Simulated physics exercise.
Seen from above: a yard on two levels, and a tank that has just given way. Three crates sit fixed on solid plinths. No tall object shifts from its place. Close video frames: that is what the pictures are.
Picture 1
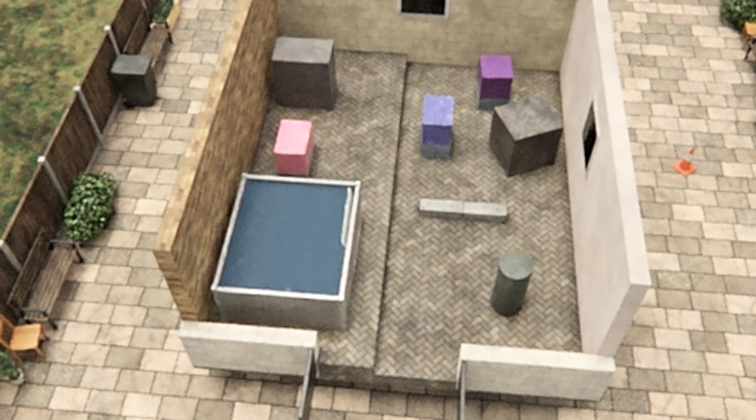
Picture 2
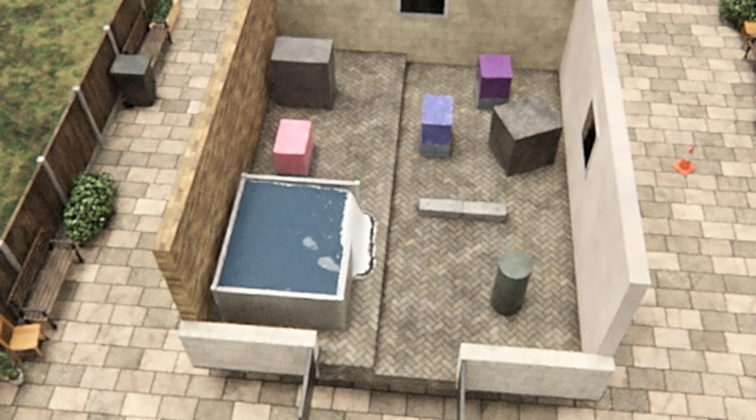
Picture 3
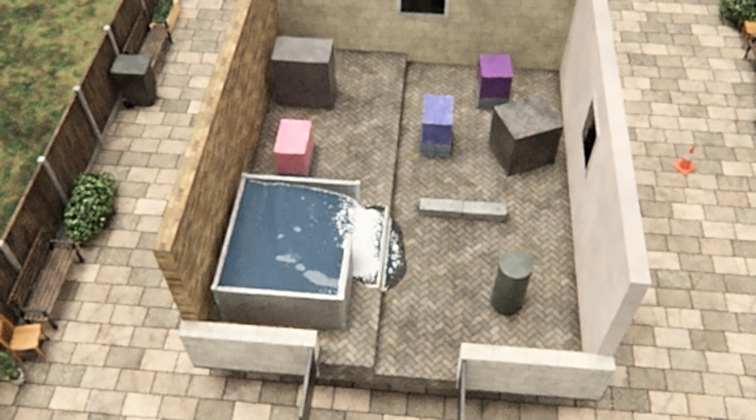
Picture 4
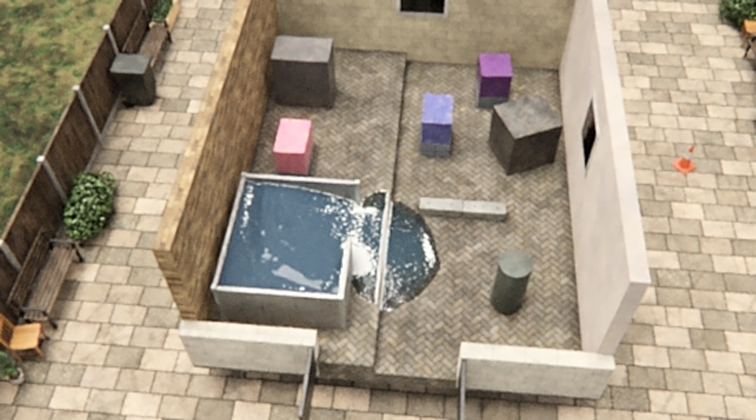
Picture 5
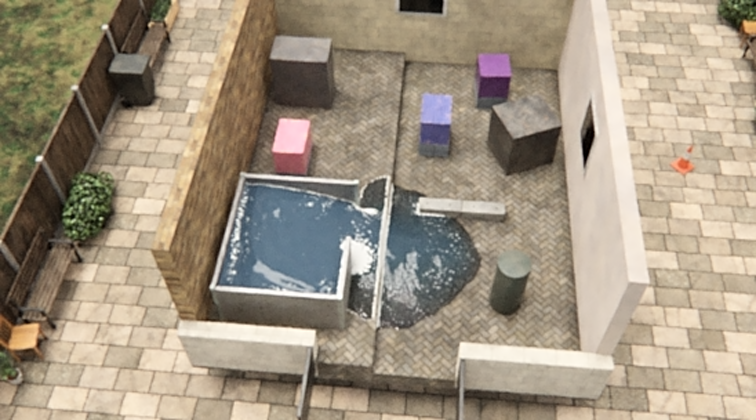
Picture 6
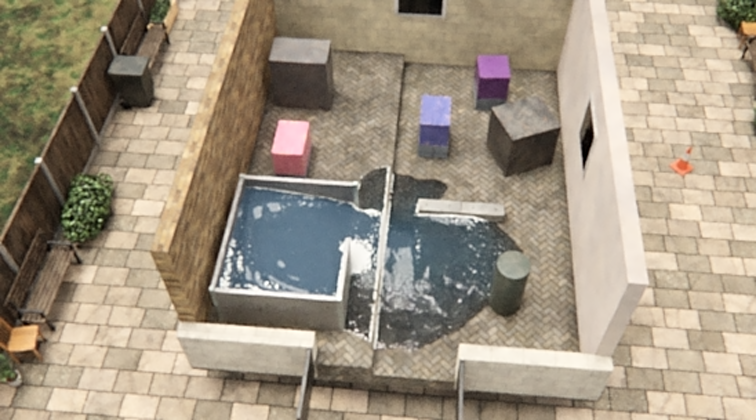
Water pours from the right side of the open tank and spreads across the brick yard.
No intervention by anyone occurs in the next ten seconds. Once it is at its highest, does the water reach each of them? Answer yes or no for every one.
Pink crate: No, it stays dry; purple crate: No, it stays dry; blue crate: No, it stays dry.
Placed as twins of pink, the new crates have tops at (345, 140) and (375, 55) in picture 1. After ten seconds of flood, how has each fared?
Crate one avoids the flood; crate two avoids the flood.
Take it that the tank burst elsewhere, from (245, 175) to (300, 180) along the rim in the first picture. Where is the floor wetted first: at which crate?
My pick is the crate marked pink.
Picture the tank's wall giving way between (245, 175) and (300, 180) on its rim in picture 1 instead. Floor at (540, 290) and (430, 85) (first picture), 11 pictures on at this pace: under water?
Untouched, then submerged.
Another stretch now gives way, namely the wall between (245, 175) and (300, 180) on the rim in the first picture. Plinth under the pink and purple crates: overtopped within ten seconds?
As I see it, the pink one gets reached, and the purple one is not reached.
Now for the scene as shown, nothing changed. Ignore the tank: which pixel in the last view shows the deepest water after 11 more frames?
Somewhere near (563, 248).
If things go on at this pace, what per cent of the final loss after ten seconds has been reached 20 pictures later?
About 5 per cent.
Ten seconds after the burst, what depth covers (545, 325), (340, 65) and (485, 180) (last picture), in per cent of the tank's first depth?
Estimate: 12, 0, 12 %.
A moment on, water covers 35 % of the floor; the pink crate not reached, the purple crate not reached, the blue crate water round its plinth.
Next, water covers 45 % of the floor; the pink crate not reached, the purple crate water round its plinth, the blue crate water round its plinth.
Then, water covers 55 % of the floor; the pink crate not reached, the purple crate water round its plinth, the blue crate water round its plinth.
Later, water covers 60 % of the floor; the pink crate not reached, the purple crate water round its plinth, the blue crate water round its plinth.
In the end, water covers 60 % of the floor; the pink crate stayed above the water, the purple crate stayed above the water, the blue crate stayed above the water.
